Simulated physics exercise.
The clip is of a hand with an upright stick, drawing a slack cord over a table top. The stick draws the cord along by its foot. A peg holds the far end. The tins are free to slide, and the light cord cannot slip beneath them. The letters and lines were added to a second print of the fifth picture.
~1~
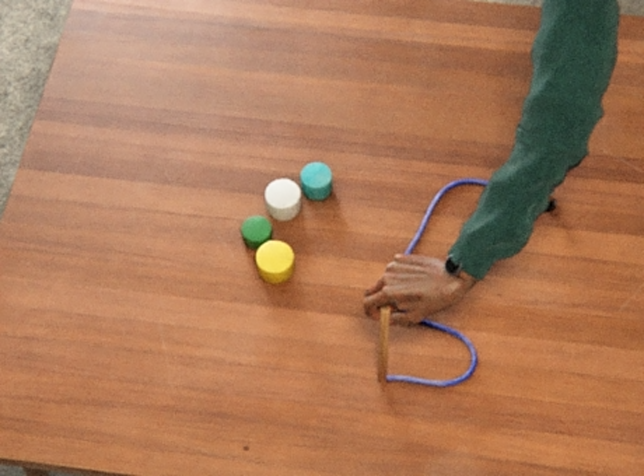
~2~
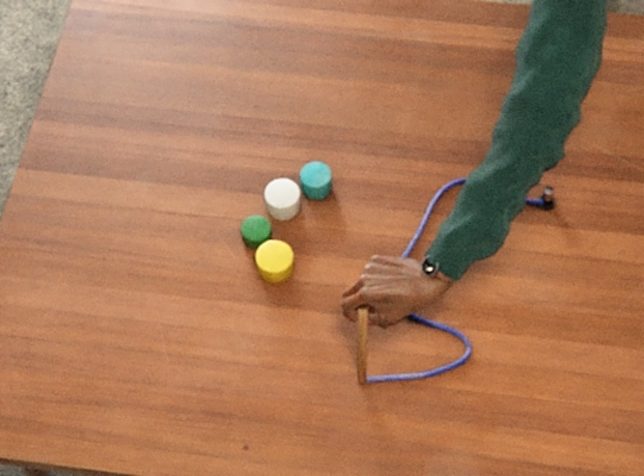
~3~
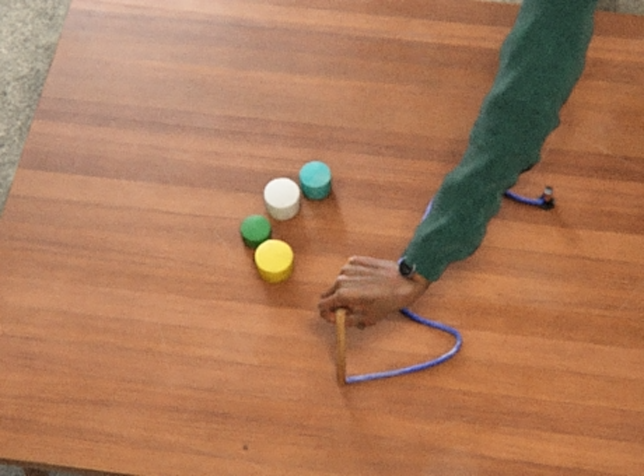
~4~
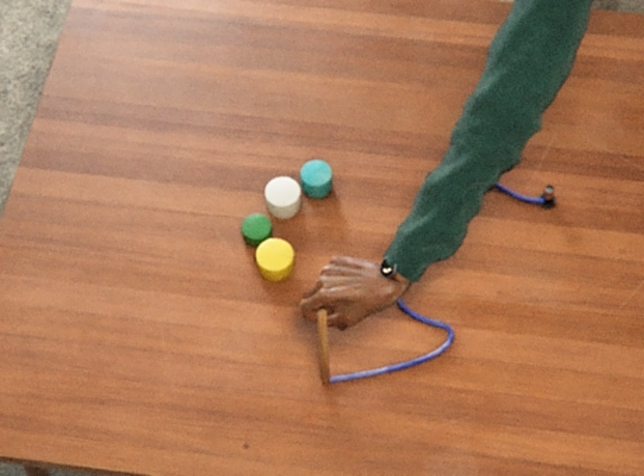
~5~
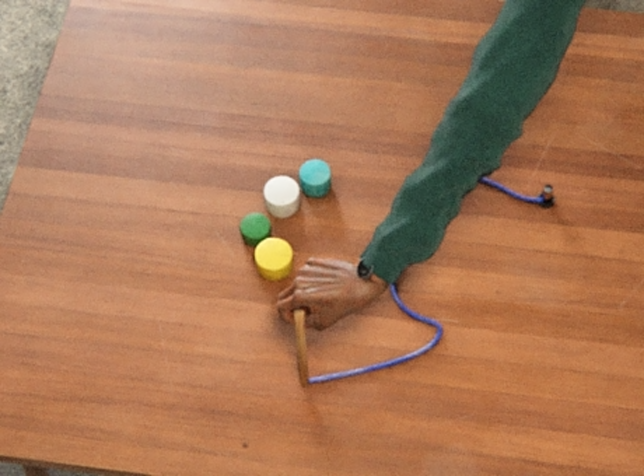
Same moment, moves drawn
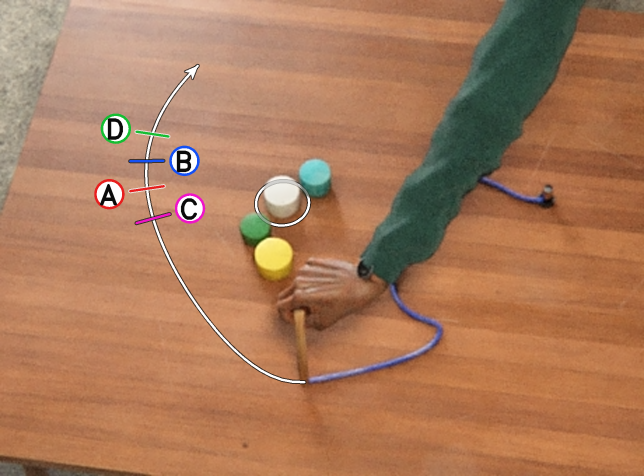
On a wooden table top, a hand in a green sleeve holds an upright stick and moves it steadily left, drawing a slack blue cord along below four tins, yellow, green, white and turquoise, which stay in place.
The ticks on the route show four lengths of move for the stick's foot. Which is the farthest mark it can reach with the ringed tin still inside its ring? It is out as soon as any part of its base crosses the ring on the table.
At B, and not beyond.
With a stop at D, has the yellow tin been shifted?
Yes.
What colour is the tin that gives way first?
The yellow one.
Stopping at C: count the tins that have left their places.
The count is none.
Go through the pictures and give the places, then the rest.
In the first frame, white tin (283, 200); turquoise tin (317, 182).
In the second frame, peg (548, 197); yellow tin (275, 262).
In the third frame, green tin (256, 232); white tin (282, 199).
In the fourth frame, turquoise tin (317, 179); peg (548, 195).
In the fifth frame, yellow tin (274, 259); green tin (256, 230); white tin (282, 197).
On the marked copy, A at (147, 189); B at (147, 161); C at (153, 219); D at (153, 134); the ring at (283, 203); the route from (304, 382) via (157, 231) to (198, 66).
Taking B. A third of the way, foot of the stick (212, 326); white tin (282, 197).
Two thirds of the way, foot of the stick (160, 238); white tin (282, 197).
When it is over, foot of the stick (147, 162); yellow tin (288, 227); green tin (255, 226); white tin (282, 197); the white tin is still in its ring.
As for the rest, A is safe but short; C is safe but short; D drags the ringed tin to (283, 181).
